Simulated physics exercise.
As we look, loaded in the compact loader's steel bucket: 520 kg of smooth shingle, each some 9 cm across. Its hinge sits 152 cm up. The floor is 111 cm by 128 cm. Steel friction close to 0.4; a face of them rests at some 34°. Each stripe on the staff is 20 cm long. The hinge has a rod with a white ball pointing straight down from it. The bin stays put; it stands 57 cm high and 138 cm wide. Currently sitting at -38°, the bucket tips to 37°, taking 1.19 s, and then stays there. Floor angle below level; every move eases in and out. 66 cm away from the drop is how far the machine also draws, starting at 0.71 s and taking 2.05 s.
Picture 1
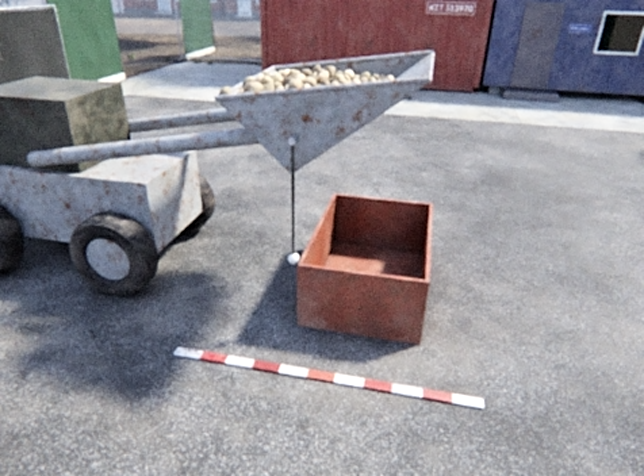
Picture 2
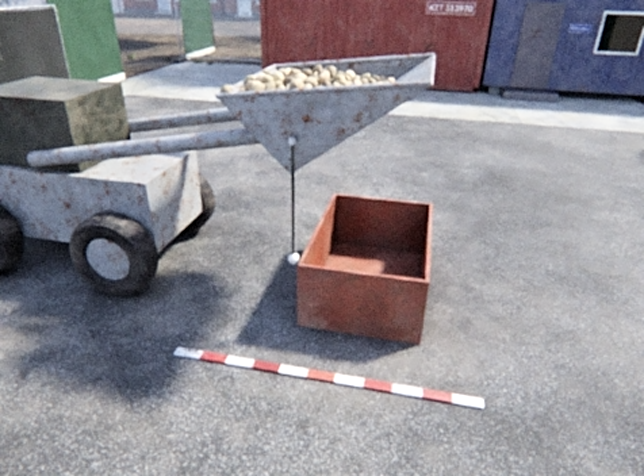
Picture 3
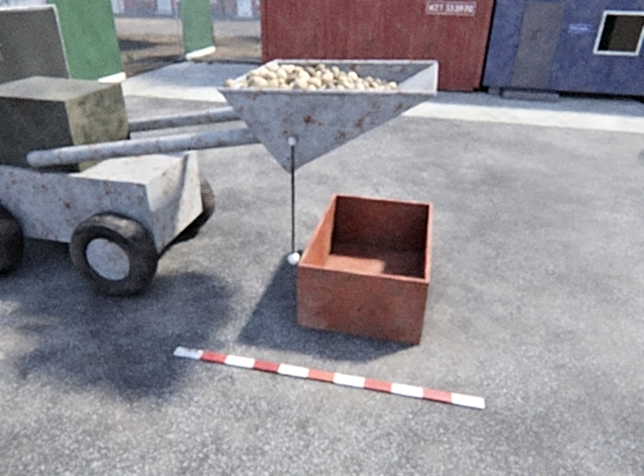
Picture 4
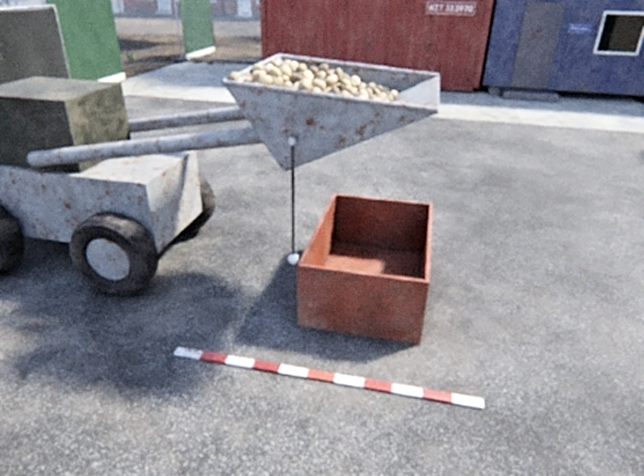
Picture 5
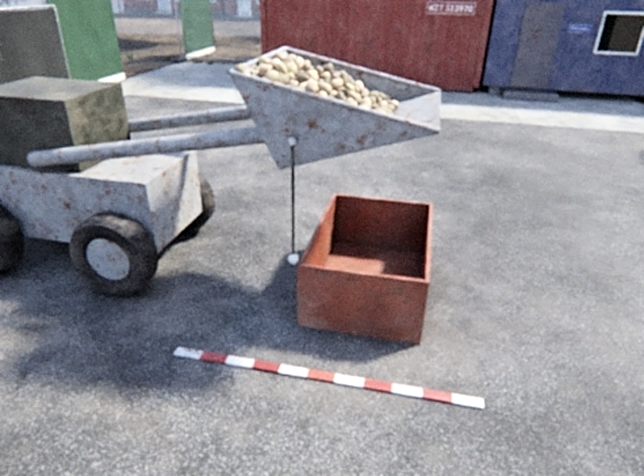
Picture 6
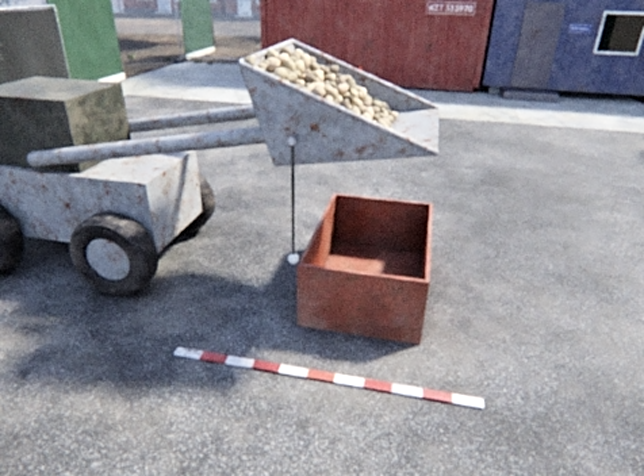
The video shows a compact loader on the left holding a steel bucket of pale rounded stones above an open reddish box; the bucket gradually rotates forward, its lip lowering and rear rising, while the loader stays still.
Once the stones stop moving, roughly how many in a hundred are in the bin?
Close to 90 in a hundred.
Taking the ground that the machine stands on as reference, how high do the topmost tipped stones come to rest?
Height: About 48 cm above ground level.
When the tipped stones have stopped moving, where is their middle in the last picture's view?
I'd point somewhere around (387, 274).
A little later the floor is at 25°; 100 % in the bucket; the foremost stones are at (392, 177).
Then the floor is at 37°; 60 % in the bucket, 39 % in the bin, 1 % beside or beyond the bin; the foremost stones are at (432, 239).
Later still the floor is at 37°; 0 % in the bucket, 92 % in the bin, 8 % beside or beyond the bin; the foremost stones are at (602, 322).
In the end the floor is at 37°; 0 % in the bucket, 92 % in the bin, 8 % beside or beyond the bin; the foremost stones are at (602, 322).
